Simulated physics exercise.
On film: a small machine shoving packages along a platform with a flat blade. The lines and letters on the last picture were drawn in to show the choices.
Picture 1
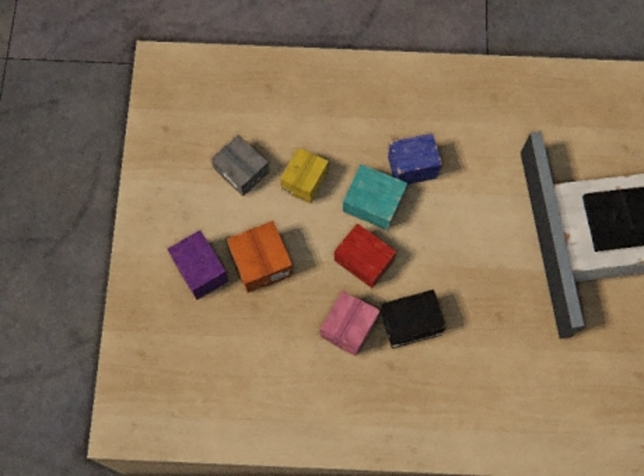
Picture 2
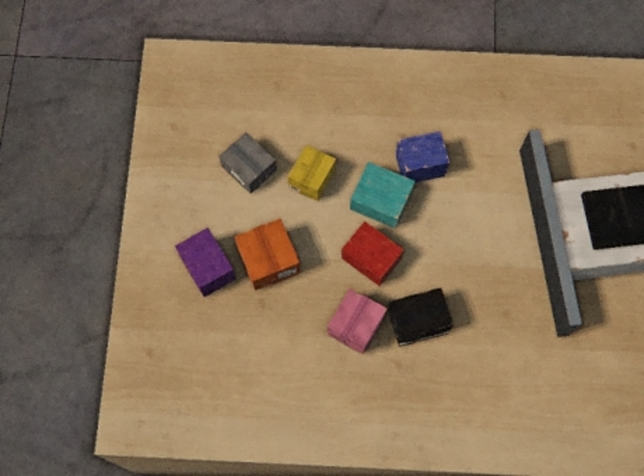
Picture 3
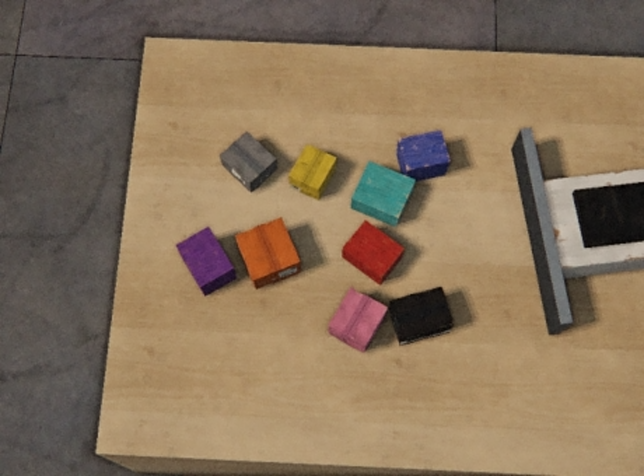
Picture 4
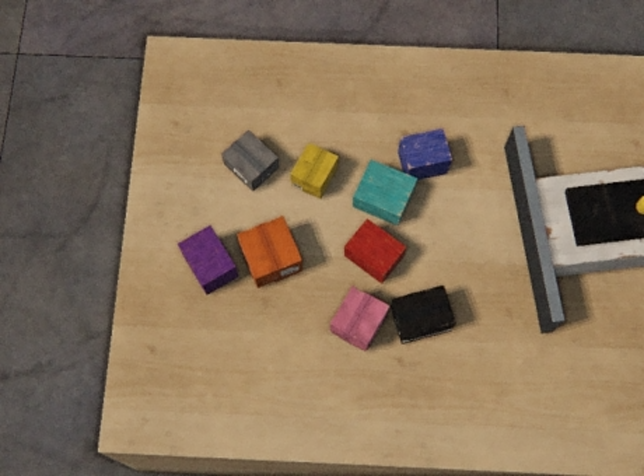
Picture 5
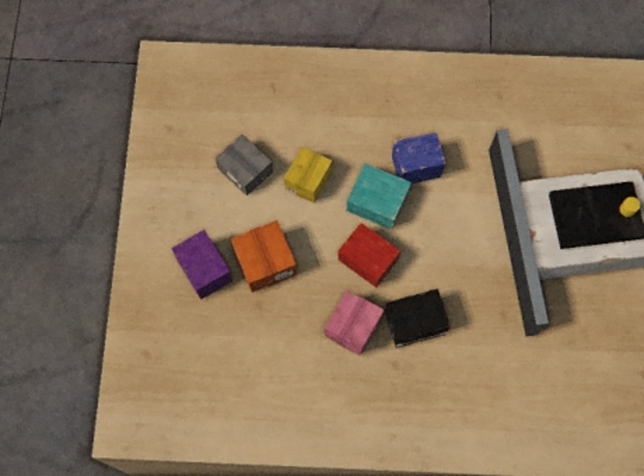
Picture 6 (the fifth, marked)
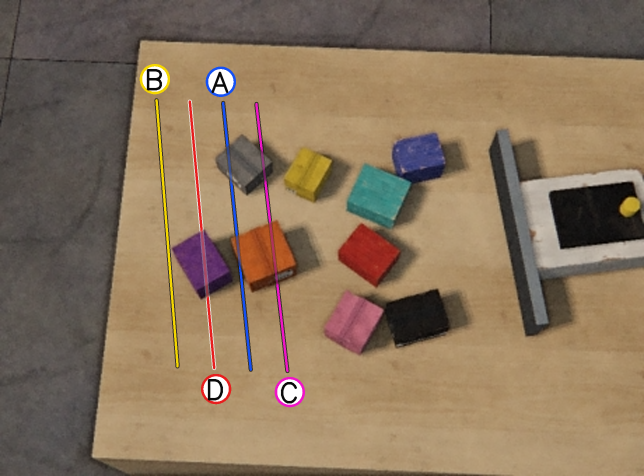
On a light wooden platform above a grey tiled floor, nine small packages of different colours lie still while a white machine with a flat grey blade moves a short way left toward them, without touching any.
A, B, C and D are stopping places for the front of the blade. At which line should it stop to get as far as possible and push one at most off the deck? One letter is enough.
No farther than A.
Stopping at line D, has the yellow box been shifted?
Yes.
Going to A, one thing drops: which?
The grey parcel goes over.
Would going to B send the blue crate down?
By then, no.
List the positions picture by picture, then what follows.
In the first frame, grey parcel (241, 166); turquoise crate (374, 198); pink box (350, 324).
In the second frame, robot (624, 216); black box (420, 317).
In the third frame, robot (614, 214); yellow box (313, 172).
In the fourth frame, robot (607, 212); orange parcel (270, 252).
In the fifth frame, robot (591, 215); grey parcel (245, 165); turquoise crate (378, 197); pink box (354, 323).
On the copy, A at (236, 230); B at (167, 227); C at (271, 231); D at (201, 228).
On A. First, robot (489, 211); blue crate (376, 153); pink box (342, 326).
Then, robot (386, 207); purple crate (183, 270); grey parcel (196, 163).
Finally, robot (308, 204); grey parcel over the edge; purple crate (132, 282); one fallen.
By contrast, B drops five; C is within the limit but short; D drops two.
